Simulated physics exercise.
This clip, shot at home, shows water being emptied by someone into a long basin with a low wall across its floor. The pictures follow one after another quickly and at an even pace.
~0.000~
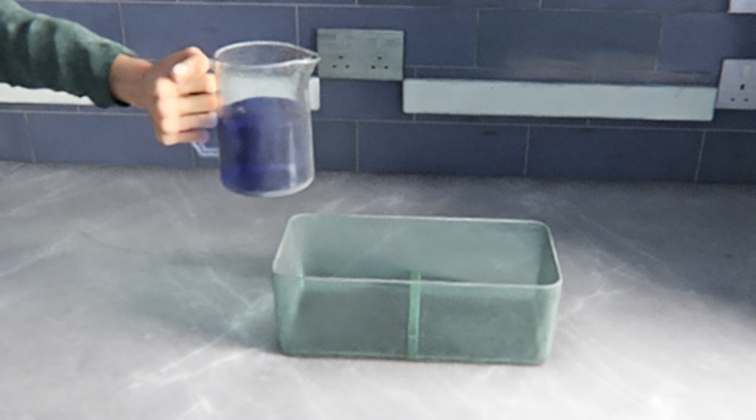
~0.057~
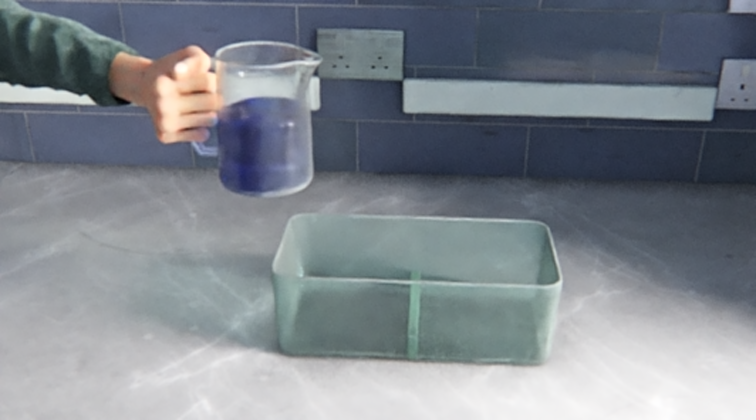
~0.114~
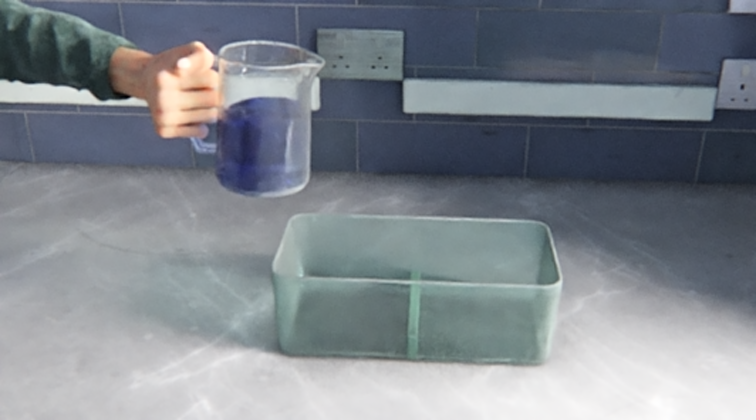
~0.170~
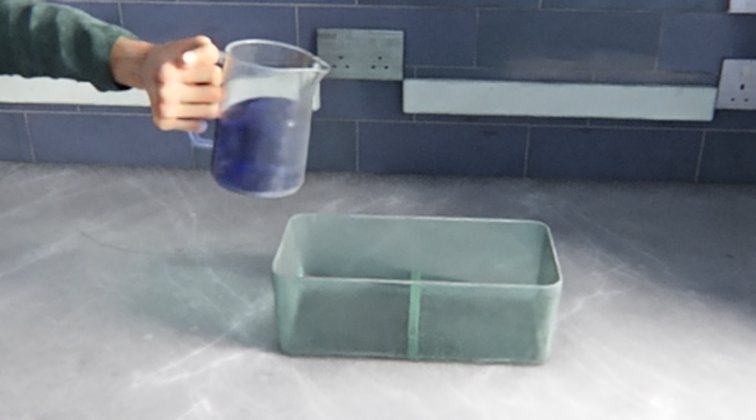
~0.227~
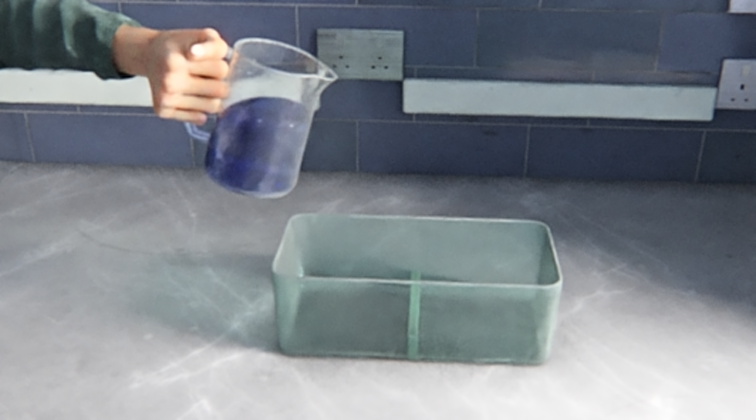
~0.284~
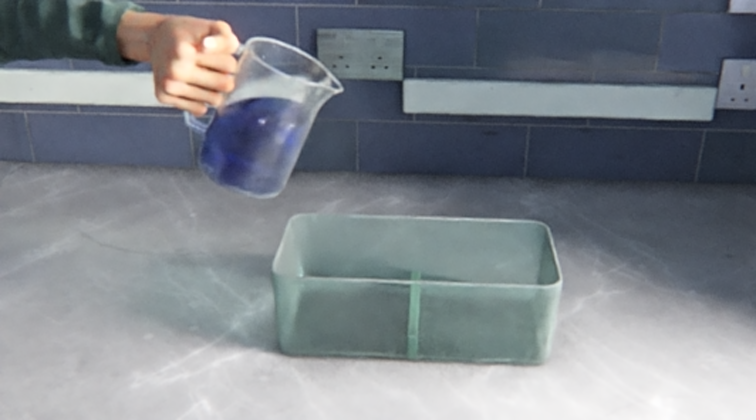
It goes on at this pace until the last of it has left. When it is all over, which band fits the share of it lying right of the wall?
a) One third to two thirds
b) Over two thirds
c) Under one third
The answer is c.
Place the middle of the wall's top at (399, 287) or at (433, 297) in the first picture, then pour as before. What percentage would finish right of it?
Roughly 30 % and 5 %.
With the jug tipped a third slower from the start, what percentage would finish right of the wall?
It comes to some 15 per cent.
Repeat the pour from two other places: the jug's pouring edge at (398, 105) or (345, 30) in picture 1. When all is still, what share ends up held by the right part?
Around 90 percent first, around 75 percent second.
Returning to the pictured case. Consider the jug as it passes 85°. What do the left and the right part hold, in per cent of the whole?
On the left 0 %, on the right 0 %.
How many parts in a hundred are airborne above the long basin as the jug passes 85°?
I'd put it at roughly 10 percent of it.
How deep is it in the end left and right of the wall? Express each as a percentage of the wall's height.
Left part: 70 per cent, right part: 10 per cent.
A moment on, the jug is tipped on its side and 91 per cent is still to pour, 0 is left of the wall and 0 right of it.
Next, the jug is tipped right over and 36 per cent is still to pour, 38 is left of the wall and 1 right of it.
Then the jug is tipped right over and 6 per cent is still to pour, 70 is left of the wall and 7 right of it.
Later the jug is tipped right over and 0 per cent is still to pour, 78 is left of the wall and 13 right of it.
At rest 77 per cent lies left of the wall, 15 right of it and 8 outside.
